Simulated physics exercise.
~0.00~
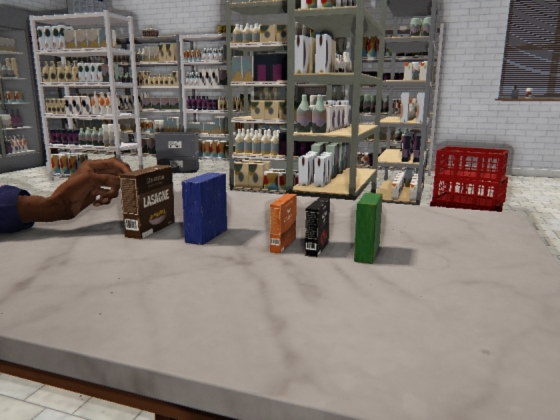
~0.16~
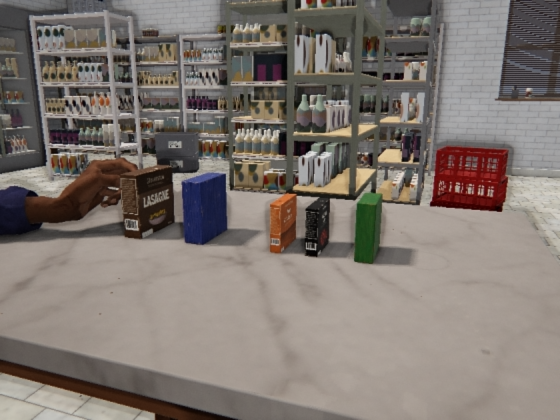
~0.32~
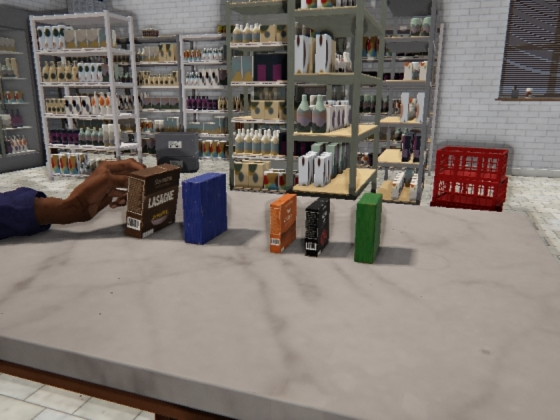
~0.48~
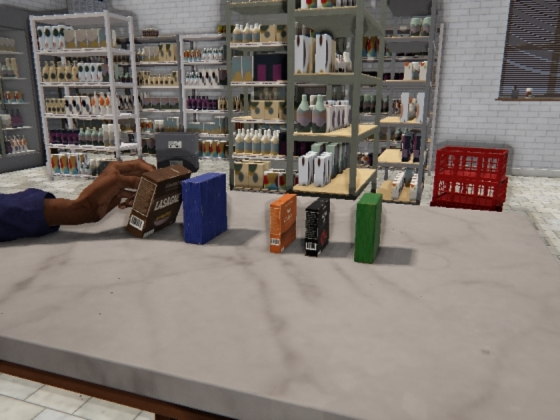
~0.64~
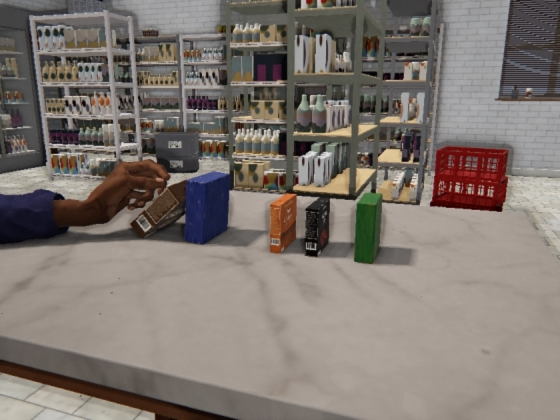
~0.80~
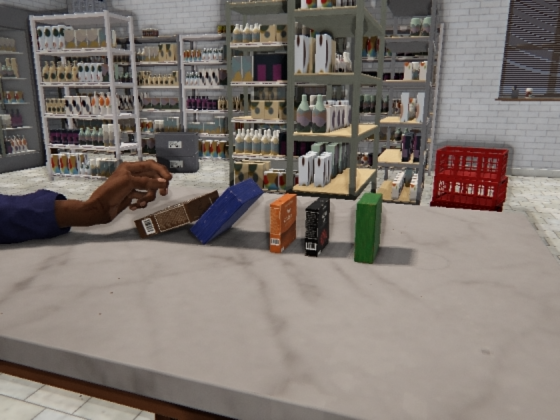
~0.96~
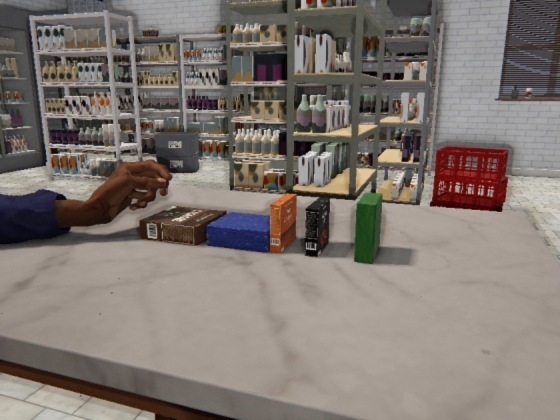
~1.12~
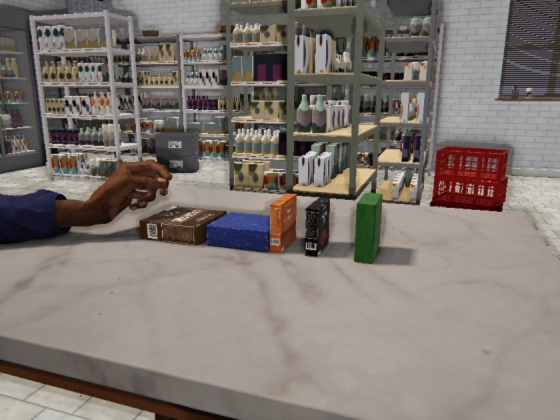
To begin with, five boxes stand in a loose row on a marble-look tabletop in a shop, with a hand at the brown lasagne packet on the left. The hand tips the brown packet to the right, toward the blue box beside it. The packet topples against the blue box, which leans over in turn while the hand hovers behind. Both drop onto their sides, the blue one ending up close to the base of the orange packet. The orange, black and green boxes stay upright, and everything comes to rest.
